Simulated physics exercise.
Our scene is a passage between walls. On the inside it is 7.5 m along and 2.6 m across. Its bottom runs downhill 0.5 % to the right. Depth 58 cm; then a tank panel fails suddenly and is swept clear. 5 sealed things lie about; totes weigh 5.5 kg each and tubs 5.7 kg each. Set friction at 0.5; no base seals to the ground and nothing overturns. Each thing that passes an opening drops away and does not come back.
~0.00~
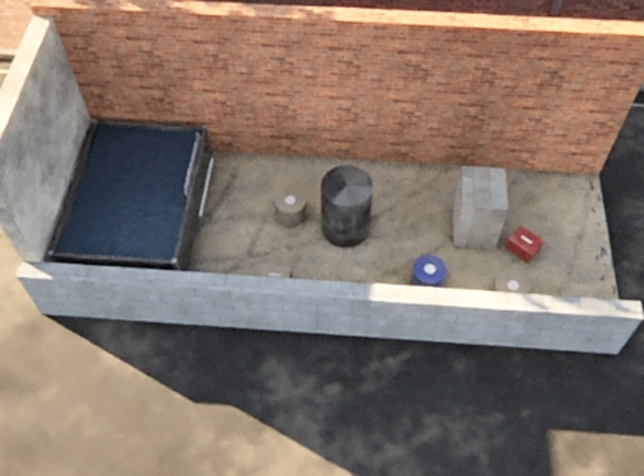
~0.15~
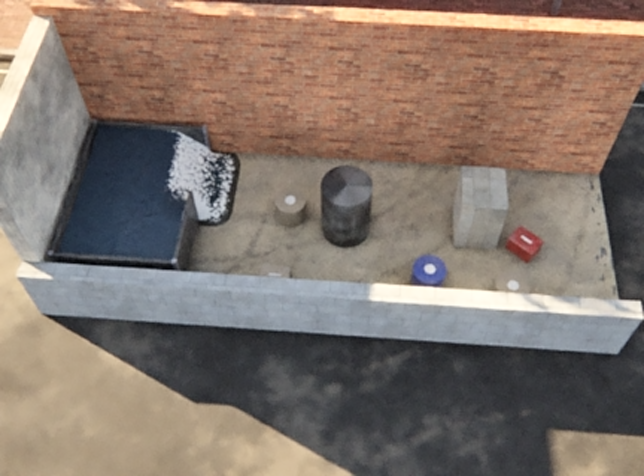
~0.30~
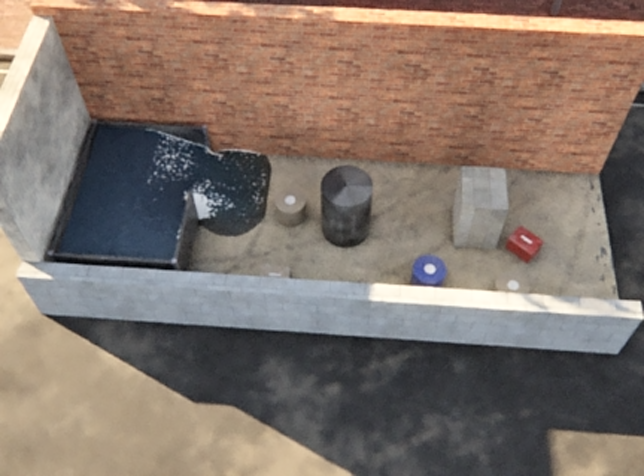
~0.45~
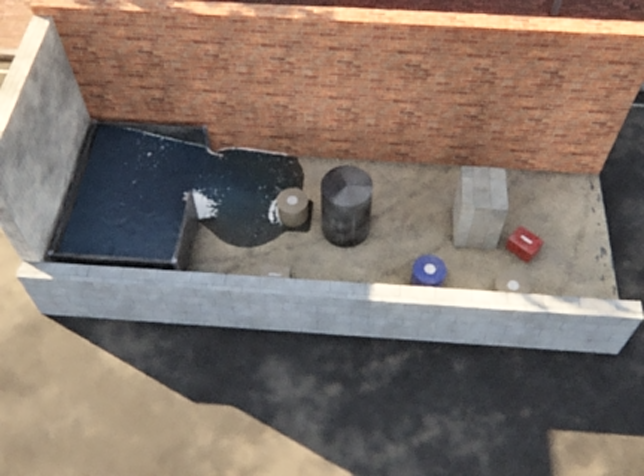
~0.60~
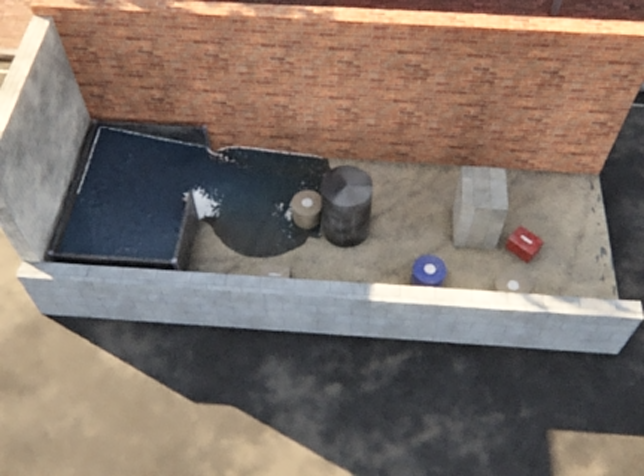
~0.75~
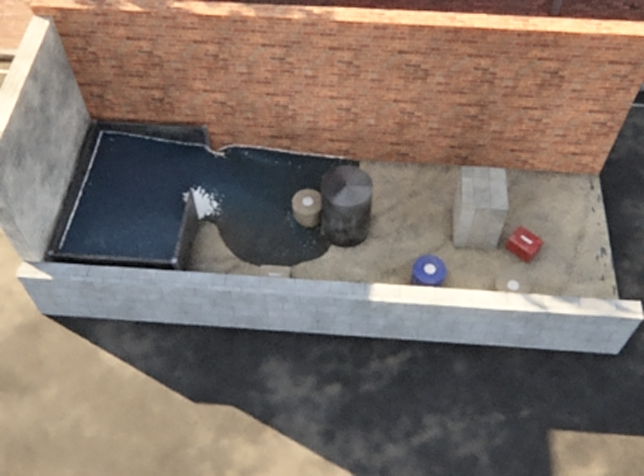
Dark water spilling from a walled pool at left, spreading right across sandy ground and nudging a small tan drum toward a dark cylinder.
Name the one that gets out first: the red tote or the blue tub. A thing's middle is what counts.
Blue.
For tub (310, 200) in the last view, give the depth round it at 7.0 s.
Depth: Near 4 cm.
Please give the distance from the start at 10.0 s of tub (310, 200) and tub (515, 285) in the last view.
In turn: 120 cm, gone out.
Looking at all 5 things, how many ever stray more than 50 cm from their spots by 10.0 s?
4.
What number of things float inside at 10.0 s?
2.
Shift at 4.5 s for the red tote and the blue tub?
About 5 and 140 cm by then.
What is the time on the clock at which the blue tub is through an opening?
Somewhere near 6.5 s.
After 2.0 s the red tote is near (526, 240), 0.0 m from its start, aground; the blue tub is near (430, 269), 0.0 m from its start, aground; 0 of 5 are out; 1 afloat.
After 4.5 s the red tote is near (529, 236), 0.1 m from its start, aground; the blue tub is near (529, 255), 1.4 m from its start, afloat; 0 of 5 are out; 2 afloat.
After 7.0 s the red tote is near (530, 230), 0.2 m from its start, aground; the blue tub has gone out (at 6.3 s); 2 of 5 are out; 2 afloat.
After 10.0 s the red tote is near (530, 230), 0.2 m from its start, aground; the blue tub has gone out (at 6.3 s); 2 of 5 are out; 2 afloat.
